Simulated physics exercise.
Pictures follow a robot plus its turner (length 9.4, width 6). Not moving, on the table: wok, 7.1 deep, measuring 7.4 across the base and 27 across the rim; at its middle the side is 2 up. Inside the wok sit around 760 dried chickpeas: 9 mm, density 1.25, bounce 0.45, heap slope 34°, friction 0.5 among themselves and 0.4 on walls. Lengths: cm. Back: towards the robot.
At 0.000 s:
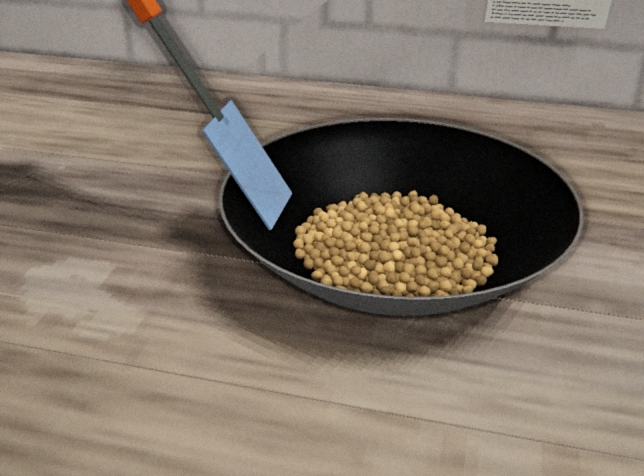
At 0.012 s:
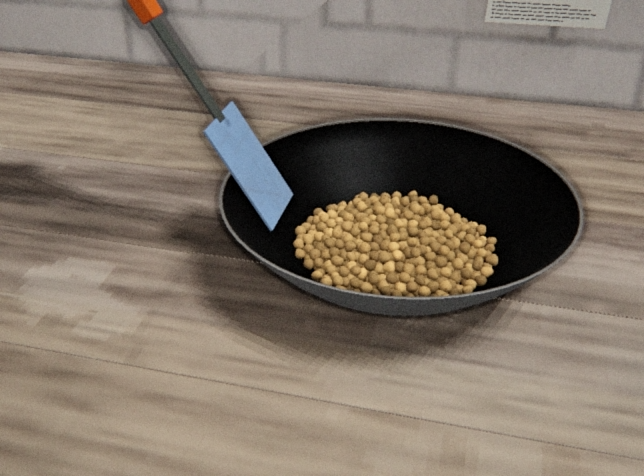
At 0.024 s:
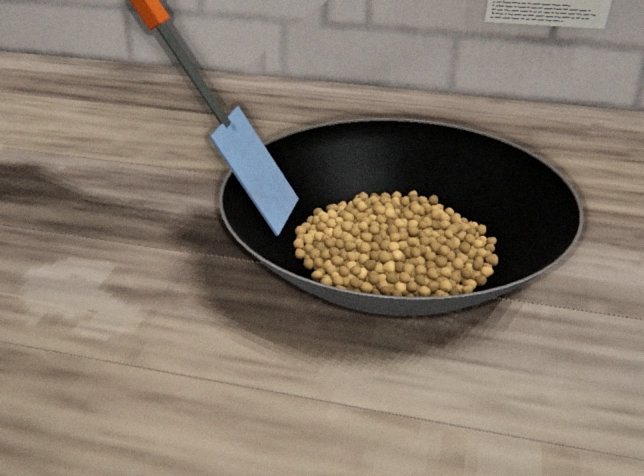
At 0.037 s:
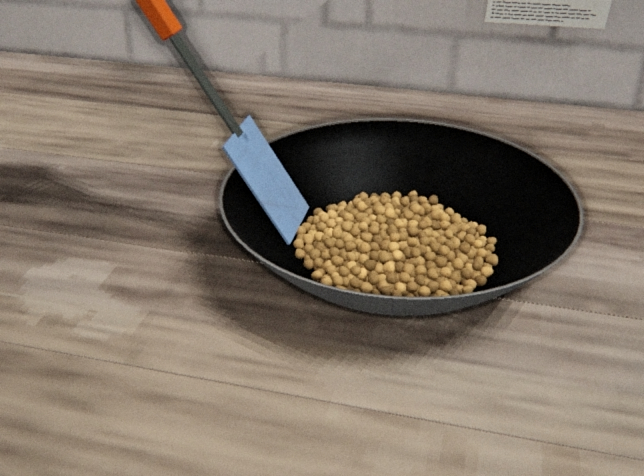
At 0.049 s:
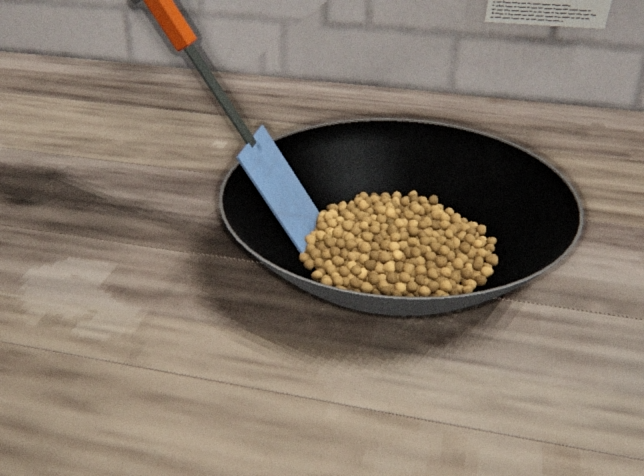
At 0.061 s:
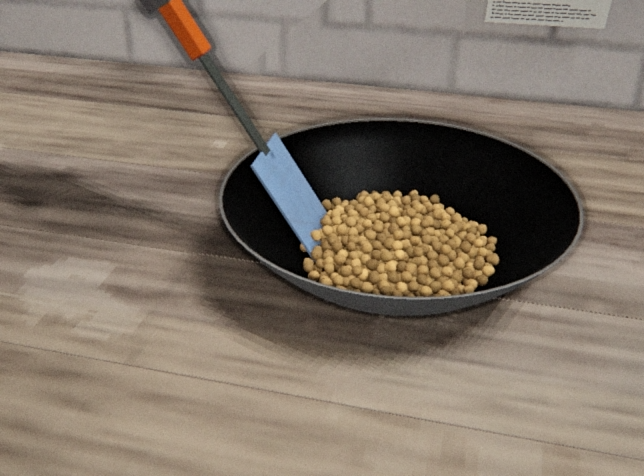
At first, a blue spatula with an orange handle hangs over the left side of a black wok holding a heap of dried chickpeas on a wooden table. It then moves gradually down and to the right, and its lower edge pushes slightly into the left side of the heap.
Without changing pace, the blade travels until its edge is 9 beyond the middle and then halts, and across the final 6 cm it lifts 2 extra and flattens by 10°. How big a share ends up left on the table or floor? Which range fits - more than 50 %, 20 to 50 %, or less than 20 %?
The range that fits is 20 to 50 %.
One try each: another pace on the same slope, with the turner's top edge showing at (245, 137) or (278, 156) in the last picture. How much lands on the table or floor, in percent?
About 10 and 35 percent.
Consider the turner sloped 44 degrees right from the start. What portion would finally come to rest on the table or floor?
About 25 per cent.
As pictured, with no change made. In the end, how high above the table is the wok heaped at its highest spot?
Height at rest: Roughly 6.5 cm.
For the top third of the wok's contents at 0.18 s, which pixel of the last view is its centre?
It is centred close to (484, 224).
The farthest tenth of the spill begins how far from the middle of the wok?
About 40 cm.
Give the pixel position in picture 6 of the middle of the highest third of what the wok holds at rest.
Somewhere around (490, 244) in the last picture.
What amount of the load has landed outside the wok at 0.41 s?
Around 10 percent.
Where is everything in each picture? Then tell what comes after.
Turner top edge at (217, 115), sloping 58°; upper third of the load around (396, 237), from x 300 to 490, top at y 195; 759 in the wok, in the first frame.
Turner top edge at (218, 116), sloping 58°; upper third of the load around (396, 237), from x 300 to 490, top at y 195, in the second frame.
Turner top edge at (224, 121), sloping 58°; upper third of the load around (396, 237), from x 300 to 490, top at y 195, in the third frame.
Turner top edge at (236, 131), sloping 58°; upper third of the load around (396, 237), from x 300 to 490, top at y 195, in the fourth frame.
Turner top edge at (250, 141), sloping 58°; upper third of the load around (396, 236), from x 305 to 490, top at y 195, in the fifth frame.
Turner top edge at (264, 149), sloping 58°; upper third of the load around (394, 234), from x 305 to 495, top at y 195; 759 in the wok, in the sixth frame.
After 0.12 s, sloping 58°, highest piece 6 above the table; 759 in the wok.
After 0.18 s, sloping 55°, highest piece 7 above the table; 759 in the wok.
After 0.41 s, sloping 48°, highest piece 10 above the table; 553 in the wok, 88 on the table or floor, 118 on the blade or in flight.
After 1.46 s, sloping 48°, highest piece 6 above the table; 553 in the wok, 206 on the table or floor.
At rest, 553 in the wok, 206 on the table or floor. That is 27 % on the table or floor.
